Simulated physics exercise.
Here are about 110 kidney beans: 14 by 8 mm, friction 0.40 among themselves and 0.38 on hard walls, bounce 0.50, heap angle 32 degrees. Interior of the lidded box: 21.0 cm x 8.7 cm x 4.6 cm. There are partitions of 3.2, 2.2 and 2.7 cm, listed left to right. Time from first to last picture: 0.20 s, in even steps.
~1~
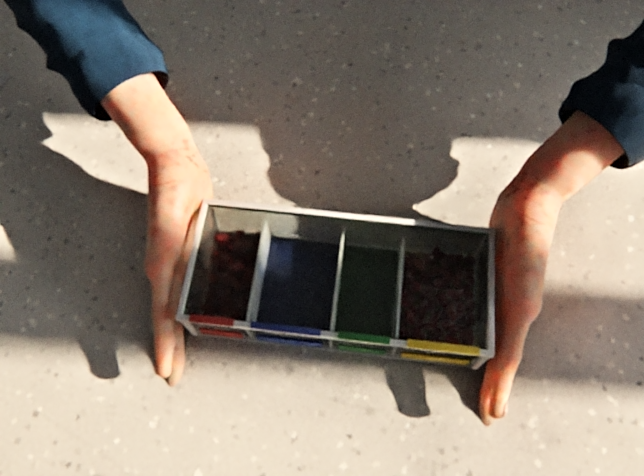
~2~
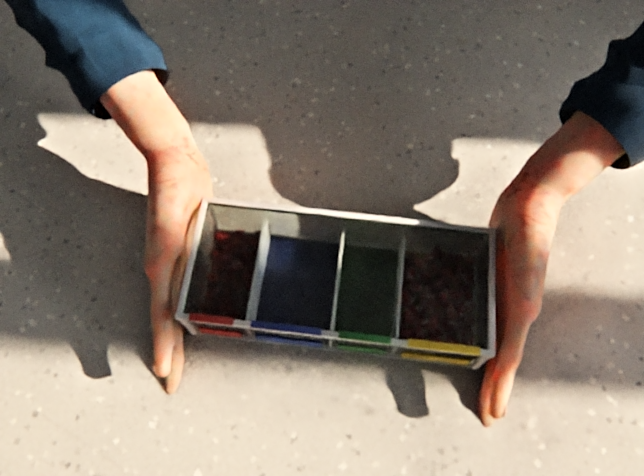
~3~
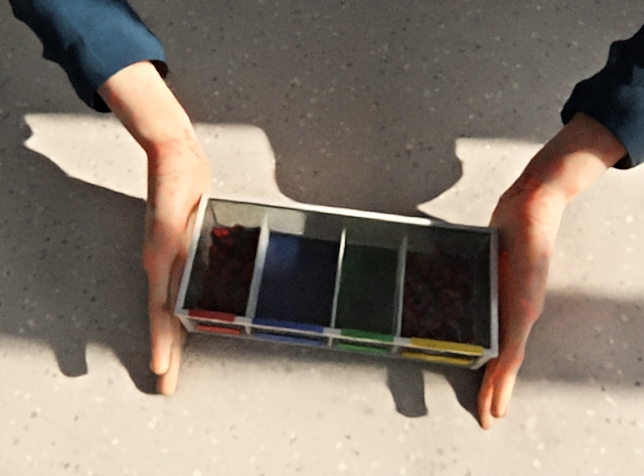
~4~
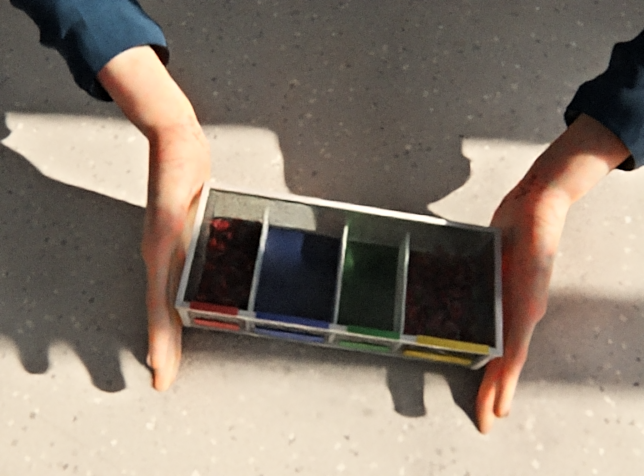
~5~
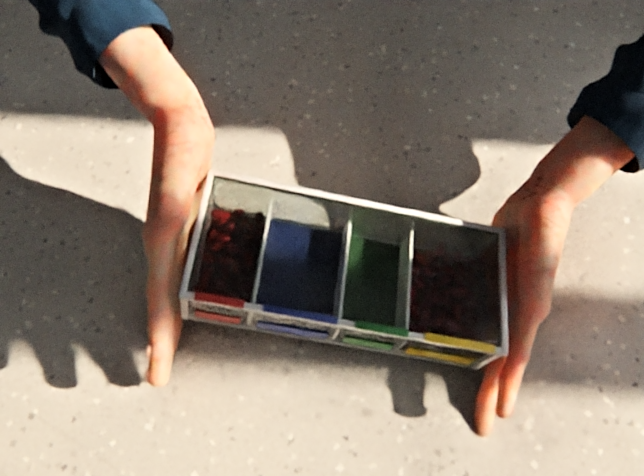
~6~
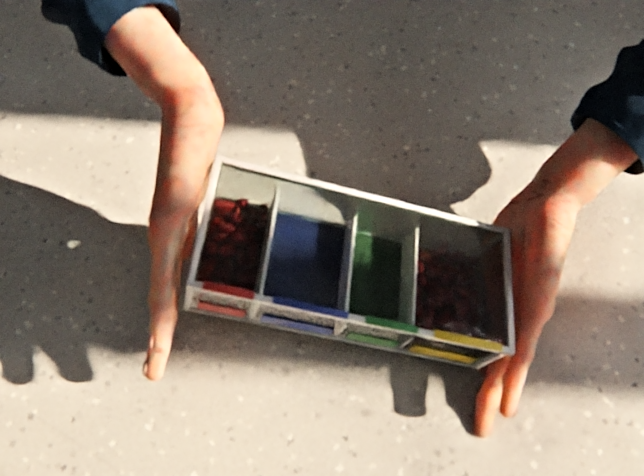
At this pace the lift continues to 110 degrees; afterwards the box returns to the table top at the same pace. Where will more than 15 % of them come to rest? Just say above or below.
Red below, blue below, green below, yellow above.
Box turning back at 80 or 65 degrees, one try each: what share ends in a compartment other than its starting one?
Around 10 and 0 in a hundred, respectively.
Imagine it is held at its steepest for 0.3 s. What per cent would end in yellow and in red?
Then yellow keeps 85% and red keeps 10%.
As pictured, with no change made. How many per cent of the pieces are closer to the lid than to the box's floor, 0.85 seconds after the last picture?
Around 60 %.
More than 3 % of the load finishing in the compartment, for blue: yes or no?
For blue, the answer is negative.
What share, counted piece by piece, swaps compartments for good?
Around 25 in a hundred.
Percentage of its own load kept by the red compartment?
Around 20 per cent of it.
Then, 0.85 s after the last picture, tilt 110 degrees; red 25 %, blue 5 %, yellow 65 %.
Then, 1.42 s after the last picture, tilt 49 degrees; red 10 %, green 10 %, yellow 85 %.
Then, 2.04 s after the last picture, tilt 0 degrees; red 10 %, green 10 %, yellow 85 %.
In the end, red 10 %, blue 0 %, green 10 %, yellow 85 %.
